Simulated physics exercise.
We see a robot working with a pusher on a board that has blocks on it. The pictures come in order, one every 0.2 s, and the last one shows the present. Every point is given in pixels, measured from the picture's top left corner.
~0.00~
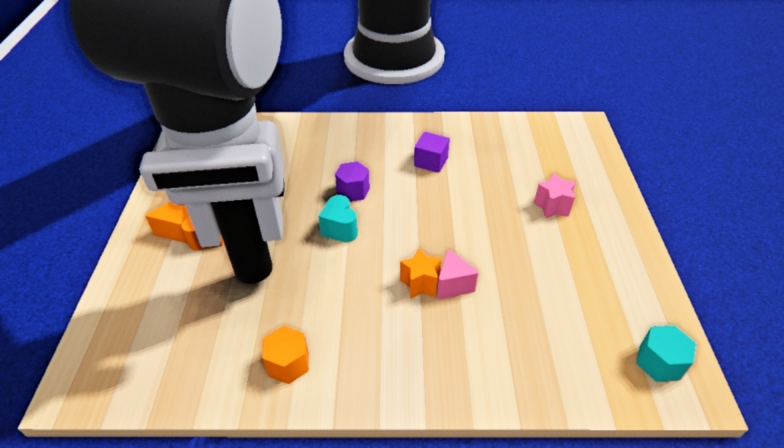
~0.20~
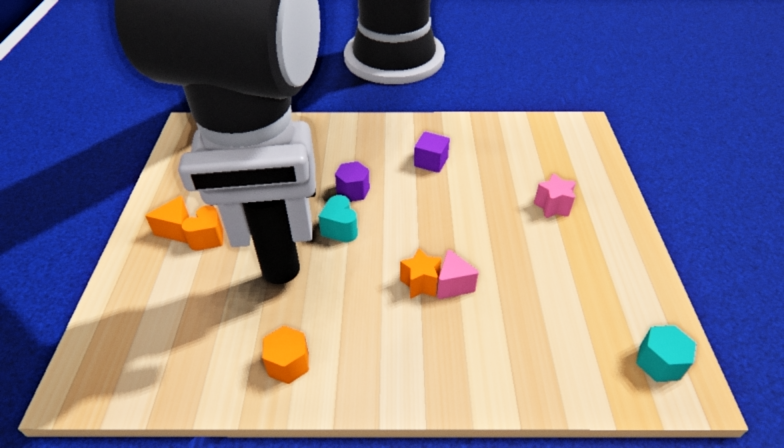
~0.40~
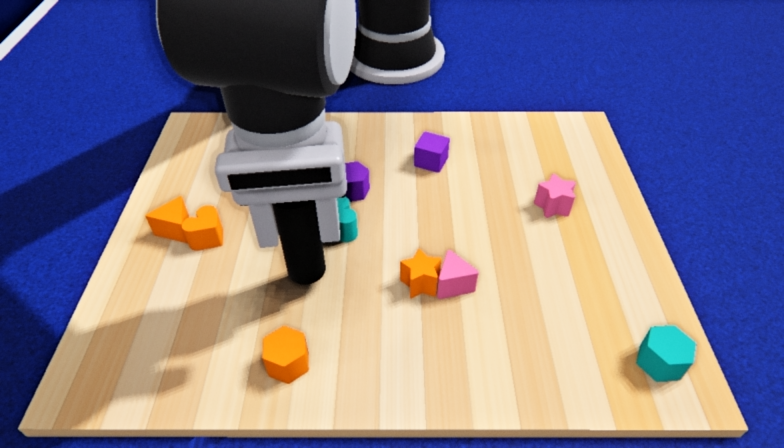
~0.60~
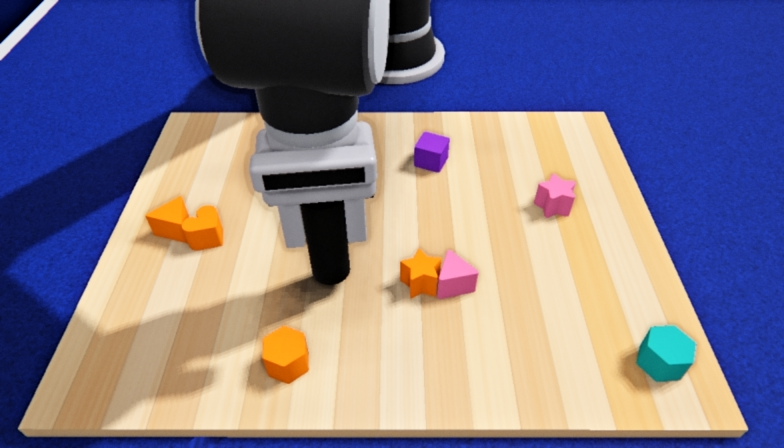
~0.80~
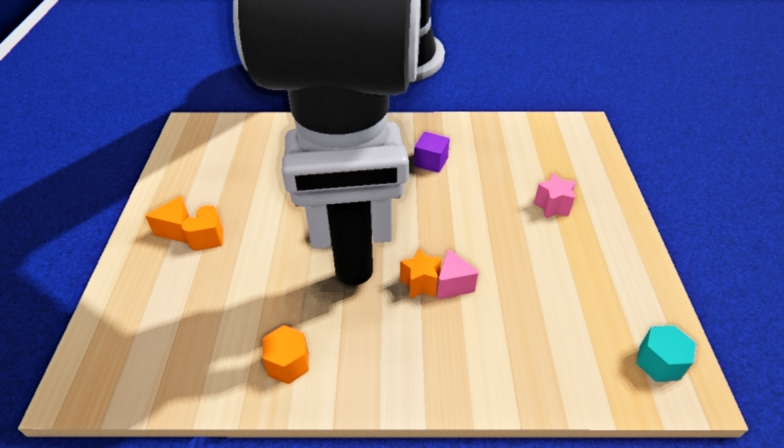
The robot arm slid its black pusher steadily to the right across the wooden board, passing in front of the turquoise heart and a purple block, while all the visible blocks stayed still.
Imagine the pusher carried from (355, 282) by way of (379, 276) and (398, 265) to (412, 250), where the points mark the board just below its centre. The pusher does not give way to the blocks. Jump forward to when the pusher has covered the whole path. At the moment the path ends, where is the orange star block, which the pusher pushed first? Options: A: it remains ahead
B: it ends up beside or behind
B: It ends up beside or behind.
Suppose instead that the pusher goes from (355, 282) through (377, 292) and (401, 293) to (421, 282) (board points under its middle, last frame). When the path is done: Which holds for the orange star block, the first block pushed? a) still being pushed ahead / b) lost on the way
I choose a.
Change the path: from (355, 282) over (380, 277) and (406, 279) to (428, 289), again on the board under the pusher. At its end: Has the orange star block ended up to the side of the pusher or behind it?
No - that is not the case.
On the path given first. Halfway along, pusher (389, 260); orange star block (427, 264); pink triangular block (459, 267).
At the end, pusher (412, 239); turquoise heart-shaped block in place; orange star block (435, 261), turned 20° clockwise; pink triangular block (466, 269), turned 15° clockwise.
